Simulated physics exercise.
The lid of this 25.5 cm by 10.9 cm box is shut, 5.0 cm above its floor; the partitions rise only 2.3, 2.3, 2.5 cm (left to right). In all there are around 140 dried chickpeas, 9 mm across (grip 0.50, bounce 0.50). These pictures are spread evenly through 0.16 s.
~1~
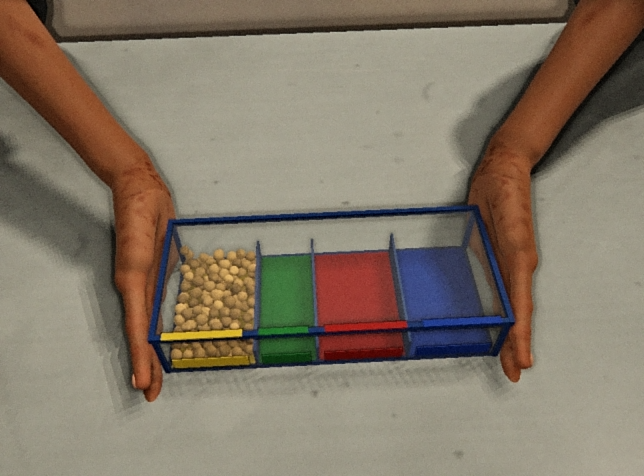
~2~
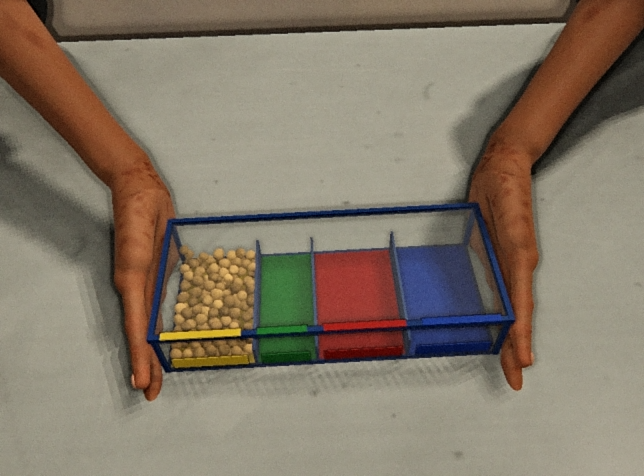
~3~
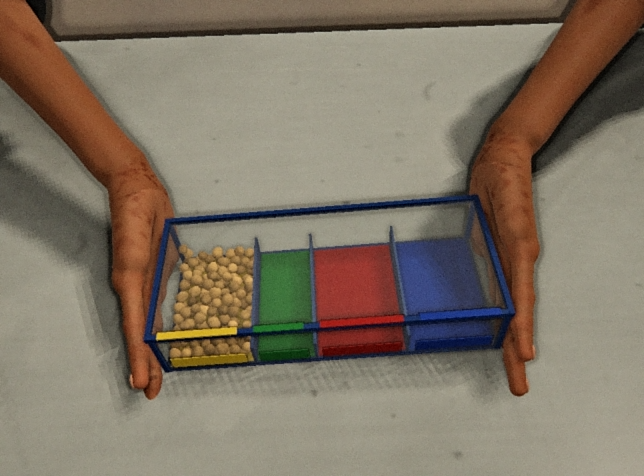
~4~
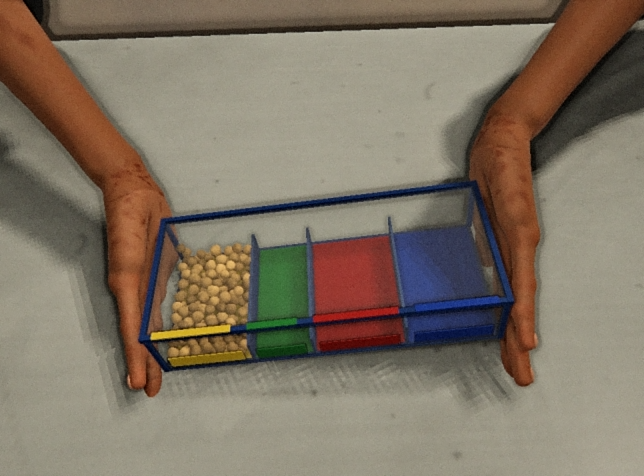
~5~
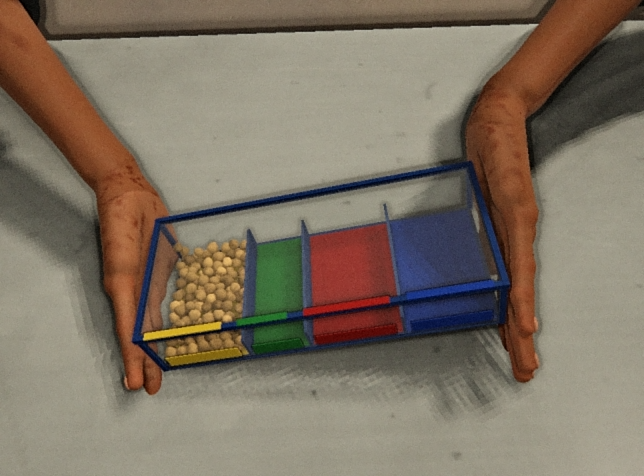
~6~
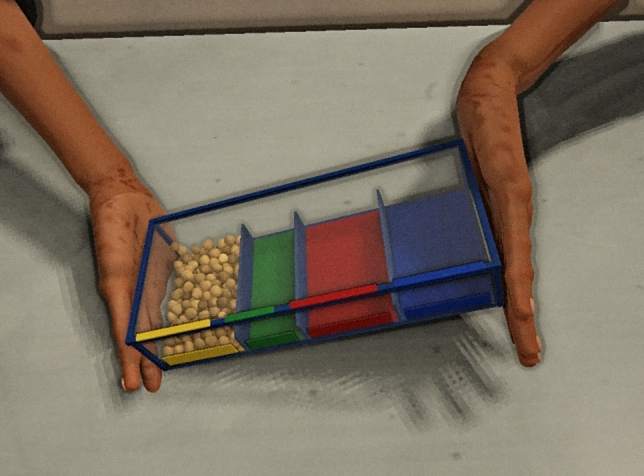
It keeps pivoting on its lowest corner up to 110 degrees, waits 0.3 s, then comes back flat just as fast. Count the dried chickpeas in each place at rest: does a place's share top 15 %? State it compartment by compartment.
Red: Misses the mark. Blue: Misses the mark. Green: Misses the mark. Yellow: Passes the mark.
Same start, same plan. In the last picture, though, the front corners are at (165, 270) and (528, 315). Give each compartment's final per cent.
You'd see red at 0 percent, blue at 100, green at 0 and yellow at 0 percent.
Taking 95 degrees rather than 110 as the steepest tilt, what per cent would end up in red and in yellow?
In per cent, red 0 and yellow 100.
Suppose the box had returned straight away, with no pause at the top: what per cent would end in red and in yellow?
Red 0; yellow 100.
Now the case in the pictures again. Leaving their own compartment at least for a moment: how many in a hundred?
That share comes to about 0 per cent.
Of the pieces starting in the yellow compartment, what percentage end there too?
Something like 100 per cent.
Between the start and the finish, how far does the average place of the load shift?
Net shift: Approx. 1.0 cm.
Then, 0.77 s after the last picture, tilt 110 degrees; yellow 100 %.
Then, 1.28 s after the last picture, tilt 61 degrees; yellow 100 %.
Then, 1.86 s after the last picture, tilt 0 degrees; yellow 100 %.
In the end, red 0 %, blue 0 %, green 0 %, yellow 100 %.
